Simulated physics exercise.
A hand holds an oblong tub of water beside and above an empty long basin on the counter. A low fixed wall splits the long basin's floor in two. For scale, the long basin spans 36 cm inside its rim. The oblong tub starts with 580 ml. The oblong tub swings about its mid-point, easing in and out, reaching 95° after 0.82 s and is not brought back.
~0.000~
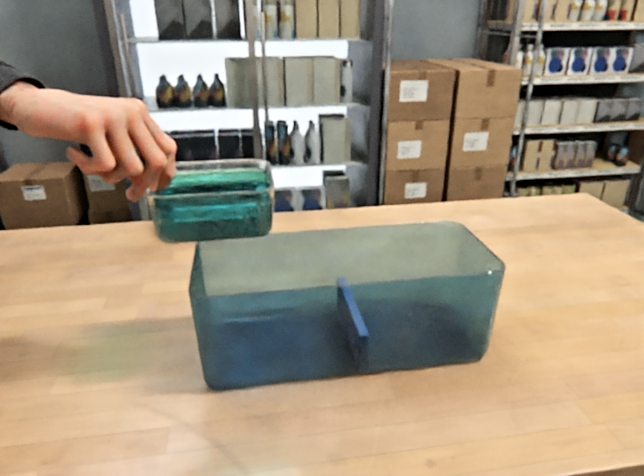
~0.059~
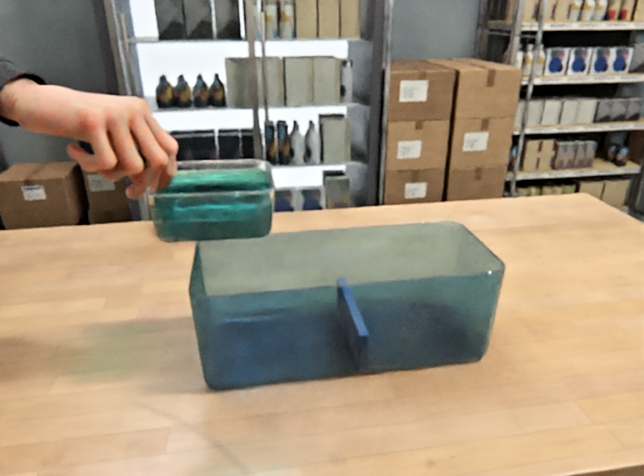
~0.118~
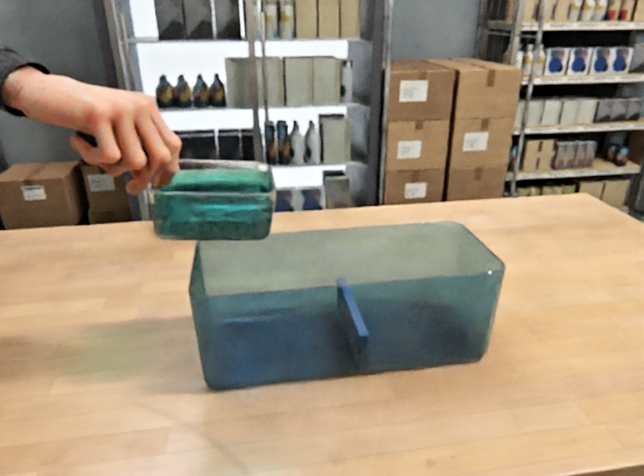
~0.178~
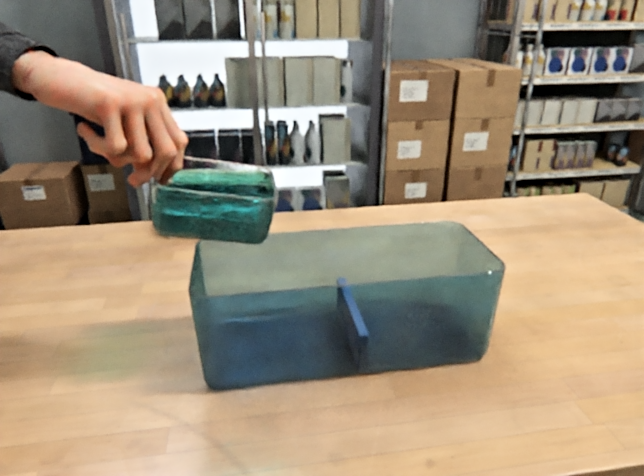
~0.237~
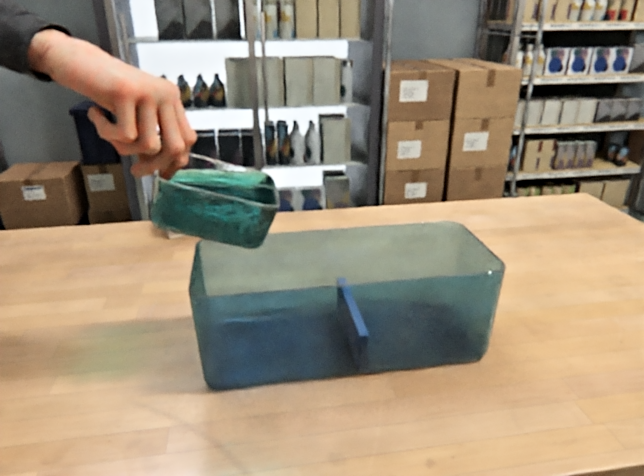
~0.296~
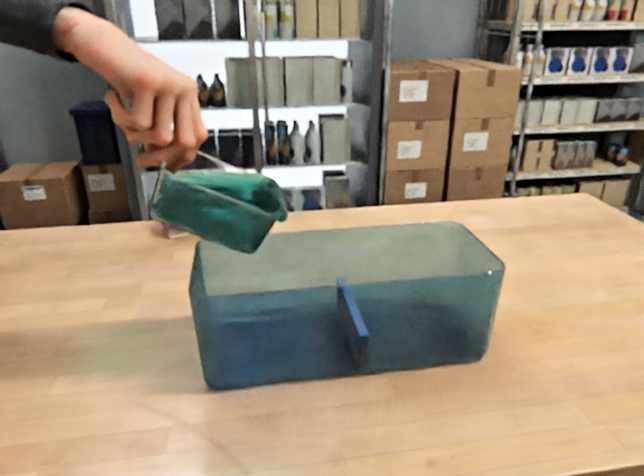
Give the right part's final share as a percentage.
Roughly 2 per cent is past the wall.
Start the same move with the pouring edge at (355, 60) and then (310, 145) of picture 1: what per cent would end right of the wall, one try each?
First 85, then 65 per cent.
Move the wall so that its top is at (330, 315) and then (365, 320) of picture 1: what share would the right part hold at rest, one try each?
In turn about 35 and 15 per cent.
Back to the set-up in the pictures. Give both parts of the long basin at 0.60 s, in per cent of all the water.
Some 58 per cent left and 0 right.
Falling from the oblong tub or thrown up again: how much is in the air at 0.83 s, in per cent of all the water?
Some 3 per cent.
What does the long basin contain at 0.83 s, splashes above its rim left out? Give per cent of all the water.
Some 92 per cent.
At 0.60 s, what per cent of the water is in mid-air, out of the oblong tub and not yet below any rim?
Near 22 in a hundred.
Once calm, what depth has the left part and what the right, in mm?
Some 22 mm on the left and 0 mm on the right.
By 0.60 s the tilt is 80° and 19 per cent is still to pour, 59 is left of the wall and 0 right of it.
By 0.83 s the tilt is 95° and 4 per cent is still to pour, 92 is left of the wall and 0 right of it.
By 1.06 s the tilt is 95° and 1 per cent is still to pour, 96 is left of the wall and 2 right of it.
By 1.32 s the tilt is 95° and 0 per cent is still to pour, 97 is left of the wall and 2 right of it.
At rest 97 per cent lies left of the wall, 2 right of it and 1 outside.
